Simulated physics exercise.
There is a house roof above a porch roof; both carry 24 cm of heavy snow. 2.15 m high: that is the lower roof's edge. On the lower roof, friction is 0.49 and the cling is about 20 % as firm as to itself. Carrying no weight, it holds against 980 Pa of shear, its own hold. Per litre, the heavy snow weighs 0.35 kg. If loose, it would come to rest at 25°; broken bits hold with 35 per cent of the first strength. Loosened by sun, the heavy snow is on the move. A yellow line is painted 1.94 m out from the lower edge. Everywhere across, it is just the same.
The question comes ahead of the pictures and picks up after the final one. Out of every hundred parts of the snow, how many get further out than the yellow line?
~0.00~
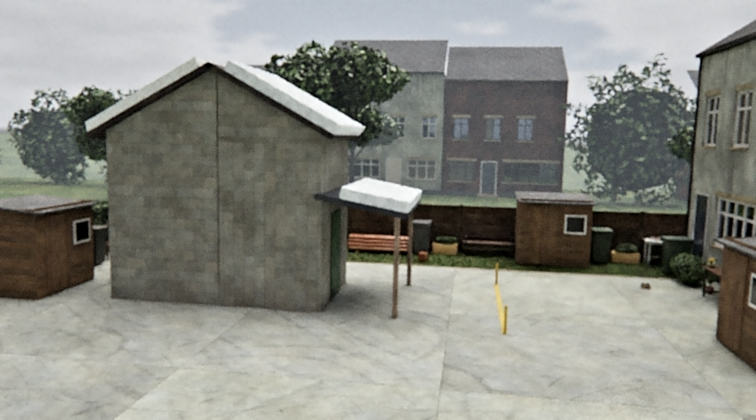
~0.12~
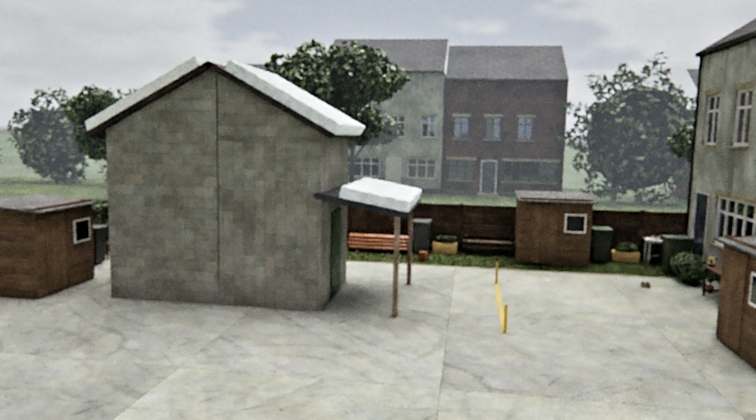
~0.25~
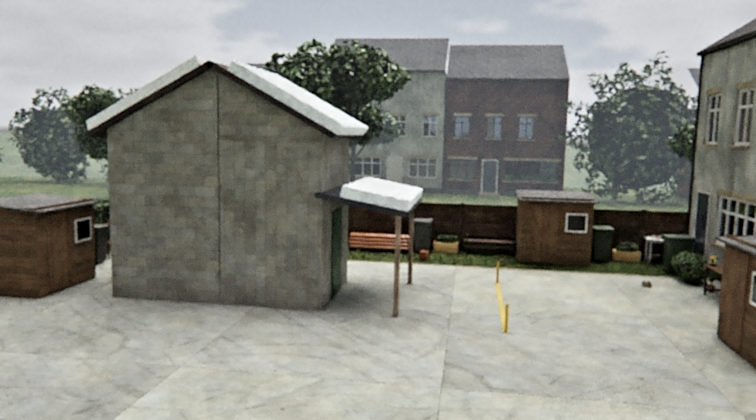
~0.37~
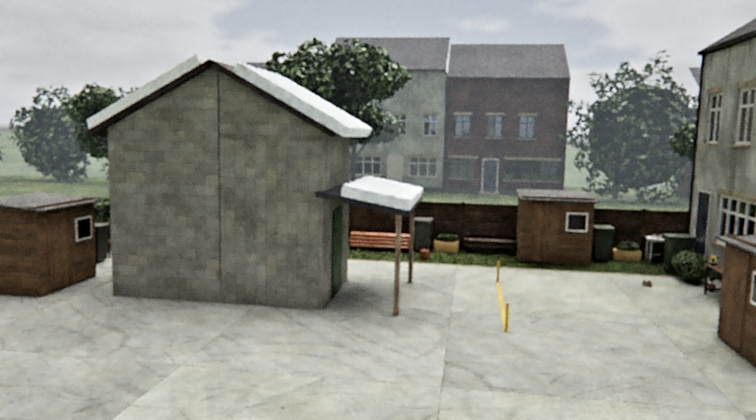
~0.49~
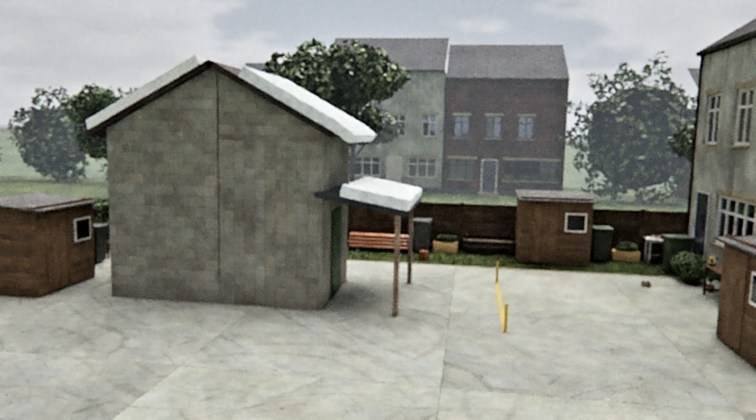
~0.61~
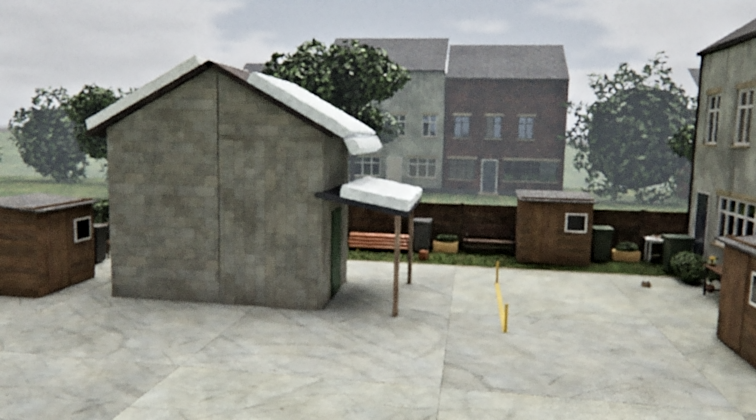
Around 21 in every hundred.
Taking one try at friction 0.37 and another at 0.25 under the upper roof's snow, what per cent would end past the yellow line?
Respectively near 0 % and near 5 %.
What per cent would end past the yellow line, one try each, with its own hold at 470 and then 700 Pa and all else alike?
Respectively 35 % and 25 %.
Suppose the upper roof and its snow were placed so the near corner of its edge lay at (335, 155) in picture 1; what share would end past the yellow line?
Result: Near 2 %.
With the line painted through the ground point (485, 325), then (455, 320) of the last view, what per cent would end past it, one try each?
First try 30 per cent, second try 50 per cent.
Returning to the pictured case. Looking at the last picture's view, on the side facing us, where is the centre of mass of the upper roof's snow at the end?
You'll find it around (479, 302).
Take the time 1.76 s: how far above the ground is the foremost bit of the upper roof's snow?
Measured height: Approx. 1.0 m.
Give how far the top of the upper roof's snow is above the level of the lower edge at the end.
I'd put it at around 0.5 m up.
By 1.14 s, none is below the lower edge and 0 % is past the line.
By 1.76 s, 27 % is below the lower edge and 0 % is past the line.
By 2.38 s, 65 % is below the lower edge and 20 % is past the line.
By 3.00 s, 65 % is below the lower edge and 21 % is past the line.
By 3.20 s, at the end, 65 % is below the lower edge and 21 % is past the line.
